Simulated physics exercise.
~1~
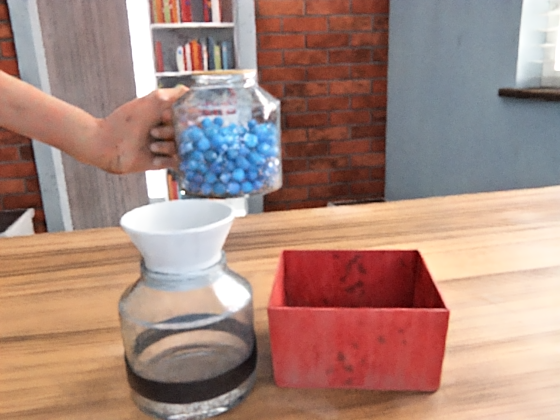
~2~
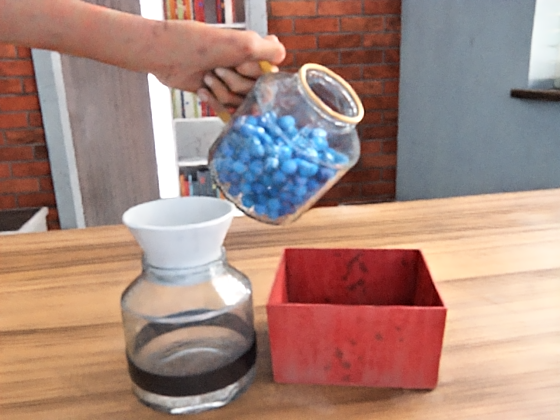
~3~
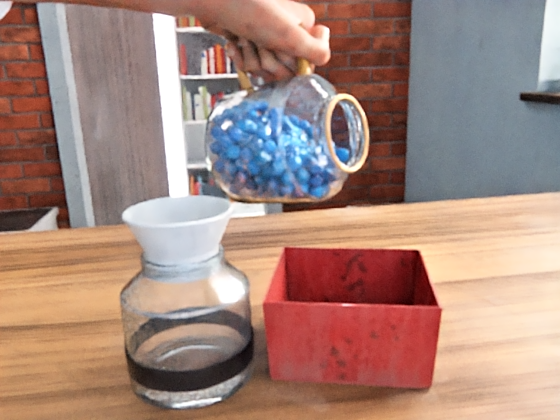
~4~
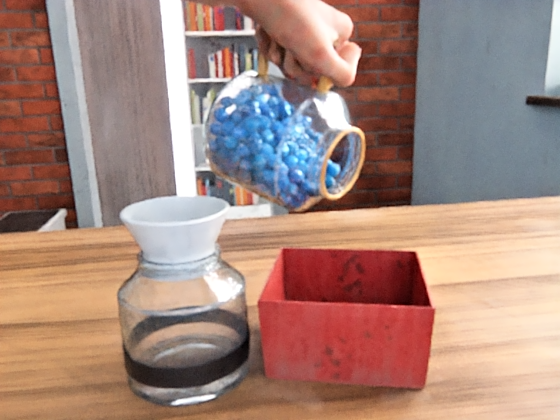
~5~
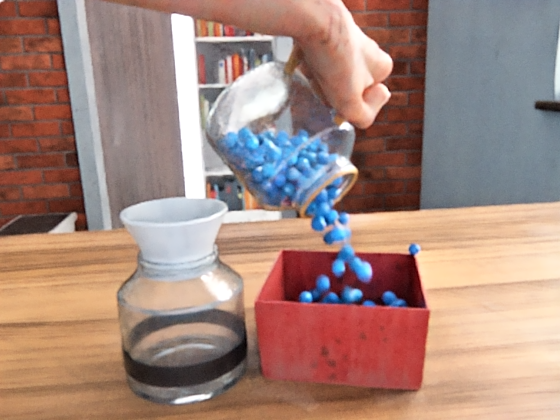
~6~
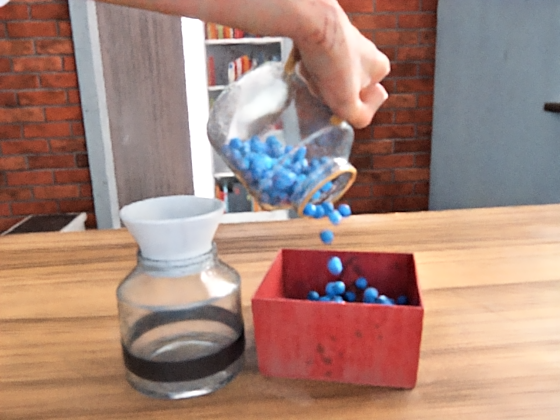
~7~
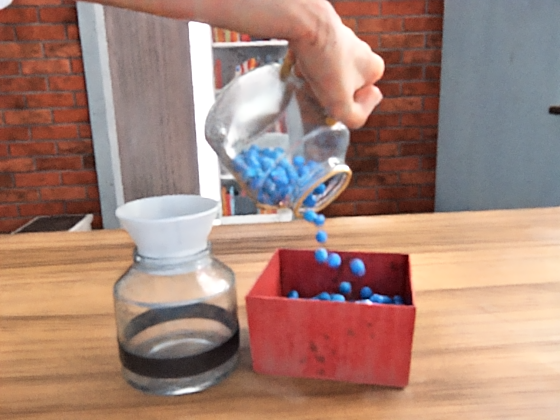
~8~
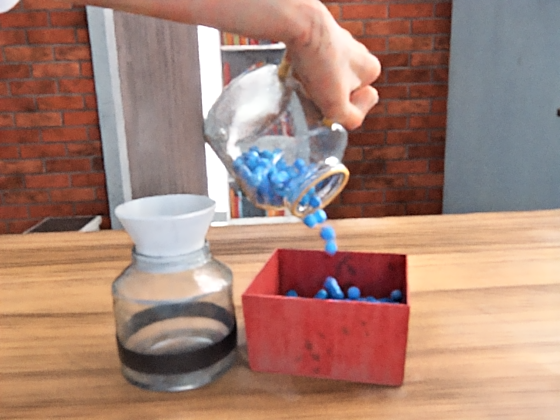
On a wooden table, a hand tipping a glass jar and pouring blue balls into a red tin, some still in the jar.
